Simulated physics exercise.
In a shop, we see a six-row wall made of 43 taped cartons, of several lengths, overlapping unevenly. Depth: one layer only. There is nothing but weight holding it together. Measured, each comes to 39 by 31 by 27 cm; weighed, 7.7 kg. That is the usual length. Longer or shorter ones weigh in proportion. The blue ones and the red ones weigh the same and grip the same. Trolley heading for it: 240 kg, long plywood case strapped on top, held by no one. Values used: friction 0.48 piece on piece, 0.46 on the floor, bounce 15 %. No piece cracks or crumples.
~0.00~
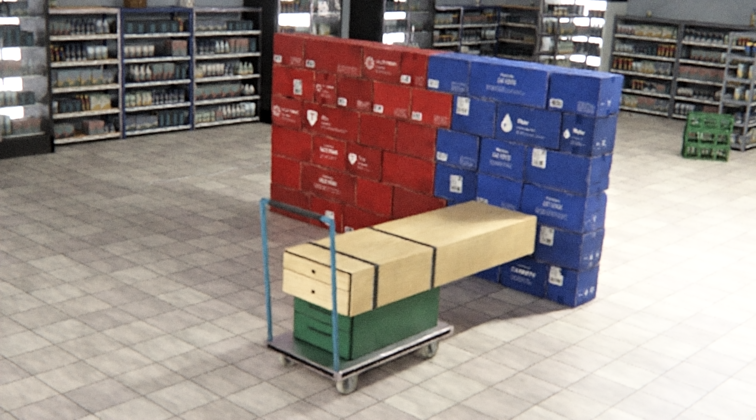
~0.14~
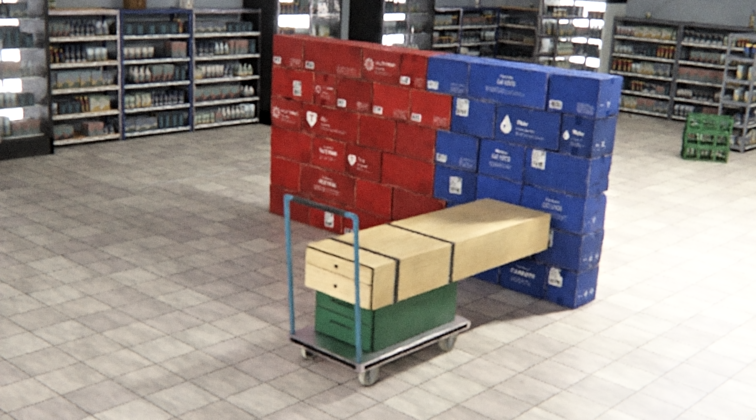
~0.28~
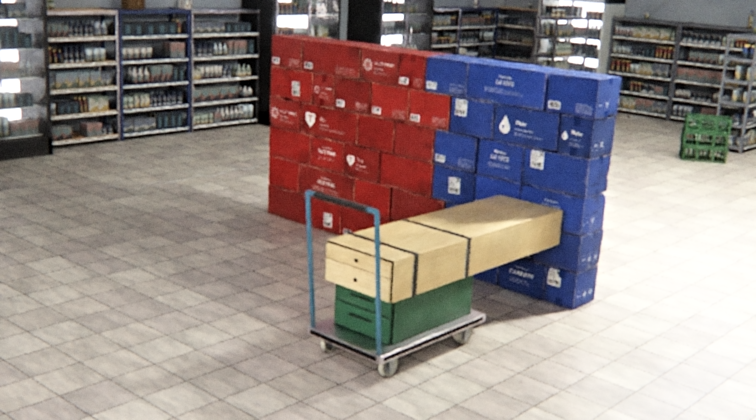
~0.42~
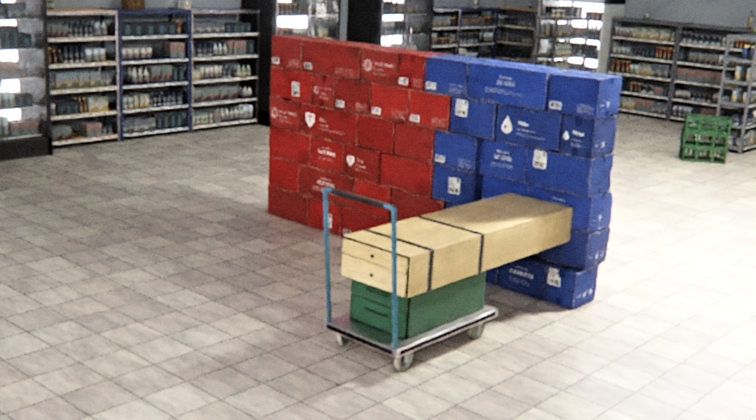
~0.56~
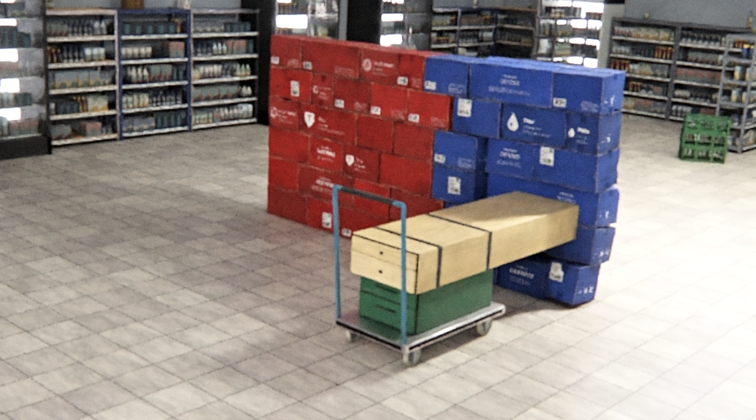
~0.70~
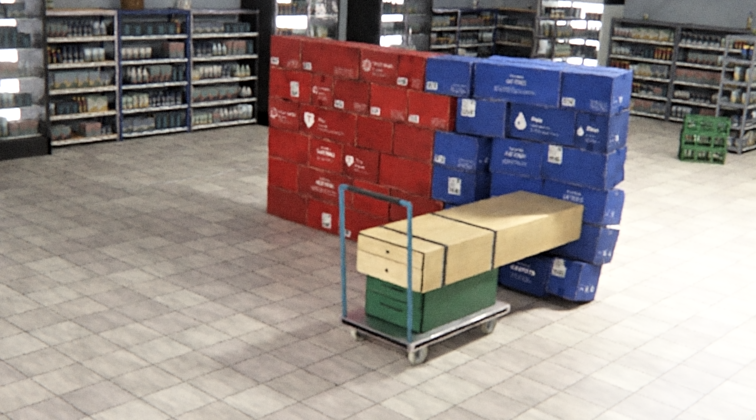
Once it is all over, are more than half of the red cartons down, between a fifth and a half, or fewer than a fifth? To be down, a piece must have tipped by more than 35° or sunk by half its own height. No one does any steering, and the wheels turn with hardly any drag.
Of the red cartons, fewer than a fifth end down.
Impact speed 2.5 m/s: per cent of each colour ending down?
Down at the end: Red 0 per cent, blue 60 per cent.
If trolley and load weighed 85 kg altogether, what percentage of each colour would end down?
You'd get red 0 and blue 0 percent.
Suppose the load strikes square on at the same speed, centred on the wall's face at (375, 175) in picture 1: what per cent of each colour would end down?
Red 0 %, blue 0 %.
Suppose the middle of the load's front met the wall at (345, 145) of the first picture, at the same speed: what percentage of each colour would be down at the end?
Then red would be 60 per cent down and blue 0 per cent.
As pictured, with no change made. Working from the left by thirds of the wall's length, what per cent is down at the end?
Left 0 %, middle 10 %, right 90 %.
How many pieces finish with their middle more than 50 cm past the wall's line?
I'd put it near 12.
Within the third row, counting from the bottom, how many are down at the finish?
2.
By 1.24 s, load 36 cm past the wall's line, still rolling; none of the 25 red cartons down (6 of 43 in all colours); top red carton unmoved; top blue carton tilted 8°.
By 1.86 s, load 44 cm past the wall's line, still rolling; none of the 25 red cartons down (14 of 43 in all colours); top red carton unmoved; top blue carton on its side.
When it is over (3.2 s), load 44 cm past the wall's line, stopped; none of the 25 red cartons down (14 of 43 in all colours); top red carton unmoved; top blue carton 1.35 m lower. That is 0 per cent. In pixels of the last frame, middles, top red carton near (423, 71), top blue carton near (545, 207).
